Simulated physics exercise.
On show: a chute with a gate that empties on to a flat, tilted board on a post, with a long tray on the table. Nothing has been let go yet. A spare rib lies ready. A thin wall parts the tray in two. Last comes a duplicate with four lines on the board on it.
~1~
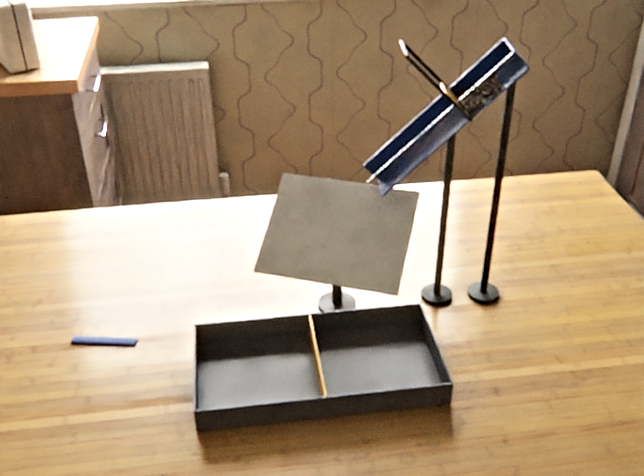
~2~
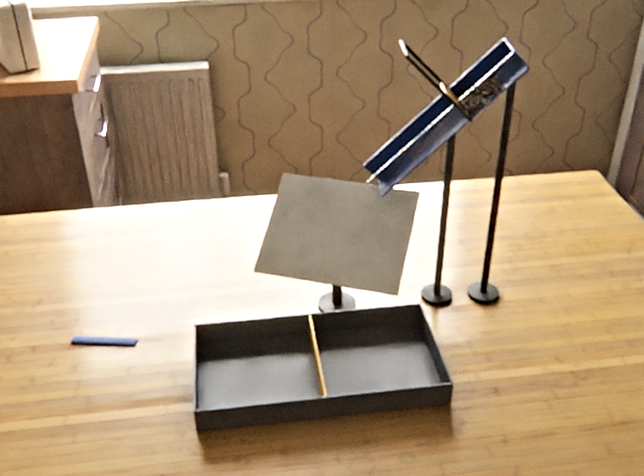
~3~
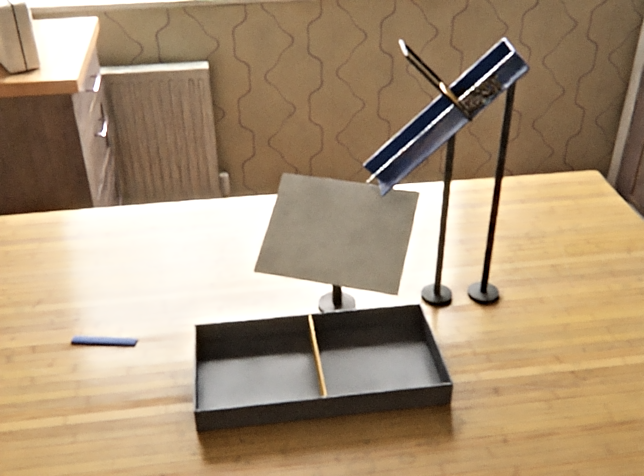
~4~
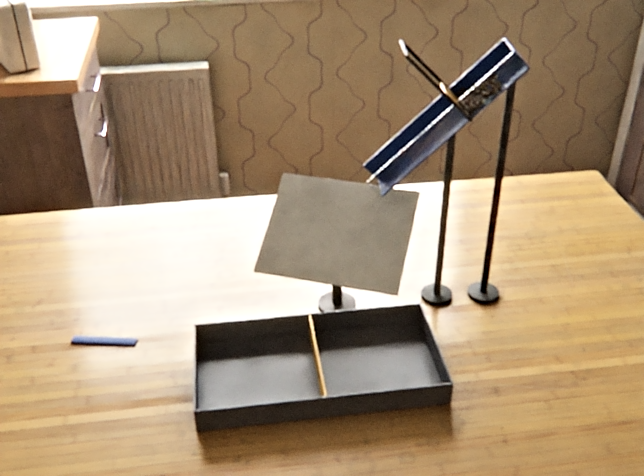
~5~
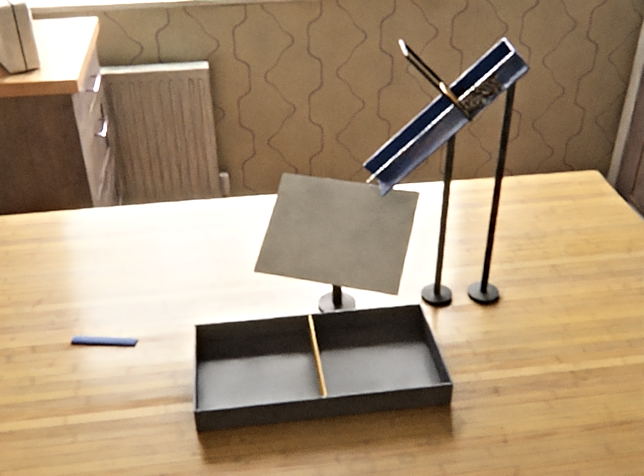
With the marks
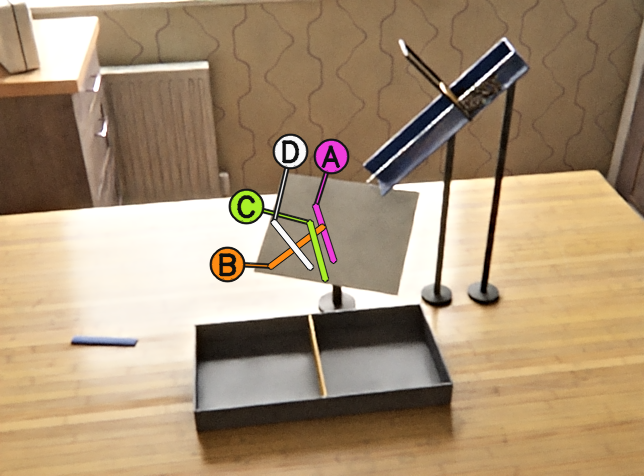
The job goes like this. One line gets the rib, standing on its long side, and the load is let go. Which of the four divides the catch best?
The answer is line D.
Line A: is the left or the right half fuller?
The right half.
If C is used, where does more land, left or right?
Right.
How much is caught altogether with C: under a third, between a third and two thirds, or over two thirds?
Line C gives over two thirds.
On the marked copy, line A from (315, 206) to (333, 260); line B from (322, 227) to (270, 266); line C from (310, 222) to (325, 278); line D from (274, 222) to (310, 267).
For line A, of what is caught, a small share in the left half, the bulk in the right.
For line B, of what is caught, all but a few in the left half, a small share in the right.
For line C, of what is caught, a small share in the left half, all but a few in the right.
For line D, of what is caught, close to a third in the left half, close to two thirds in the right.
